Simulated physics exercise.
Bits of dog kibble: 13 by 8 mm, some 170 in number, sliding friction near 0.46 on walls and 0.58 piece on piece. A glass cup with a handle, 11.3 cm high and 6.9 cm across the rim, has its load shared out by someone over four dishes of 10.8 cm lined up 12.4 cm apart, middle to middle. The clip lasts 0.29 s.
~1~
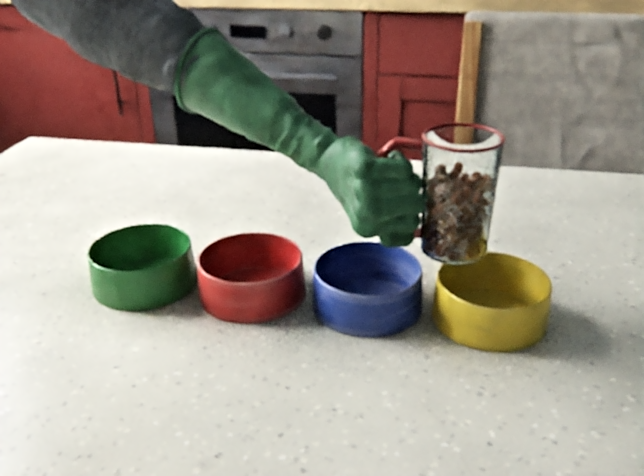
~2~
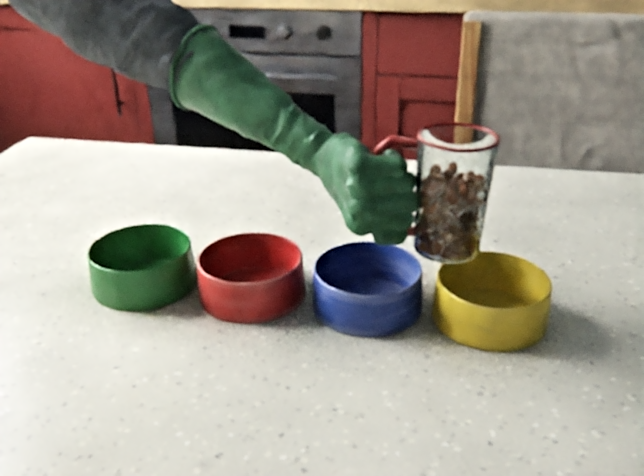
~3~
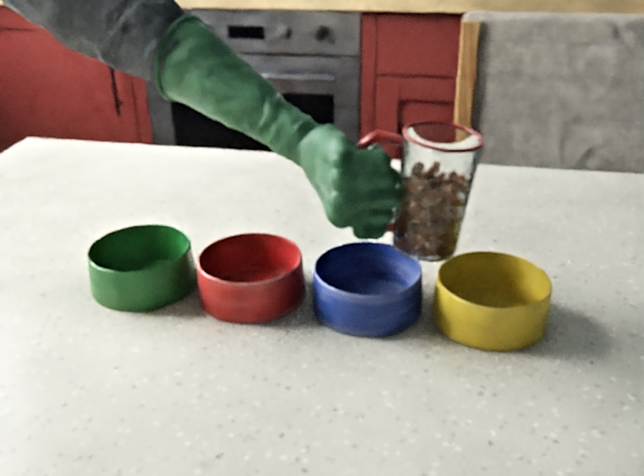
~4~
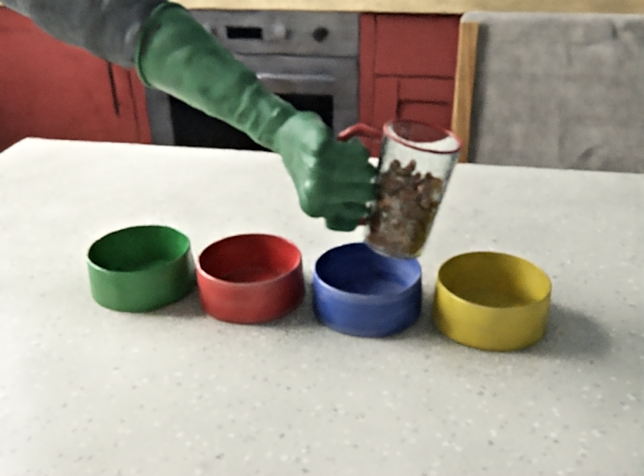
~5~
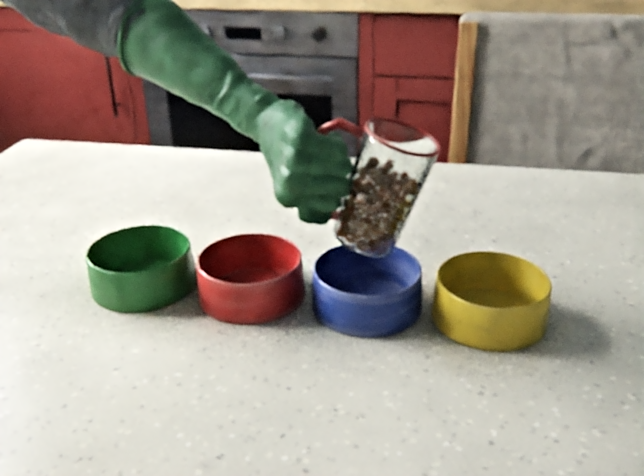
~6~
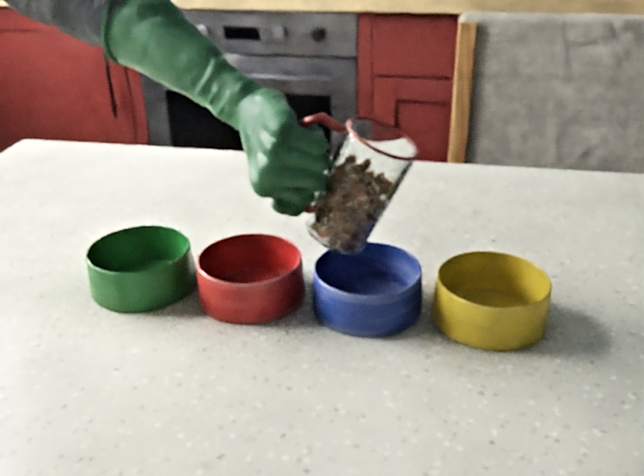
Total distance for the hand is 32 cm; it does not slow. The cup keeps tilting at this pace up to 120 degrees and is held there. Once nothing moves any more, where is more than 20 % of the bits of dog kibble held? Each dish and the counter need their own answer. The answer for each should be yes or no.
Red - yes, blue - no, green - no, yellow - no, counter - yes.
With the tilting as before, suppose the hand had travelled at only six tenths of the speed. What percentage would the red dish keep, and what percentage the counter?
Red: 40; counter: 50.
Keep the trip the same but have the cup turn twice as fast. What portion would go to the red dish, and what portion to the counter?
Then red ends at 50 and the counter at 50.
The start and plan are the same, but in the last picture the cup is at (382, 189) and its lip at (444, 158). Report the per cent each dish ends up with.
Final shares - red 40 %, blue 0 %, green 10 %, yellow 0 %.
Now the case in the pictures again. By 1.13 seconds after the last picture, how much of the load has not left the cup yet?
Roughly 45 in a hundred.
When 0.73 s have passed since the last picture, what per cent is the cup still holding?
Near 100 per cent of the load.
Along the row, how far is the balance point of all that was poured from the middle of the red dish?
Close to 4 cm, shifted leftward.
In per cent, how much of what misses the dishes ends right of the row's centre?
The answer is some 0 per cent.
Then, 0.44 s after the last picture, tilt 70 degrees; cup holds 100 %.
Then, 0.73 s after the last picture, tilt 100 degrees; cup holds 100 %.
Then, 1.13 s after the last picture, tilt 120 degrees; cup holds 45 %, red 20 %.
In the end, red 45 %, blue 0 %, green 0 %, yellow 0 %, counter 55 %.
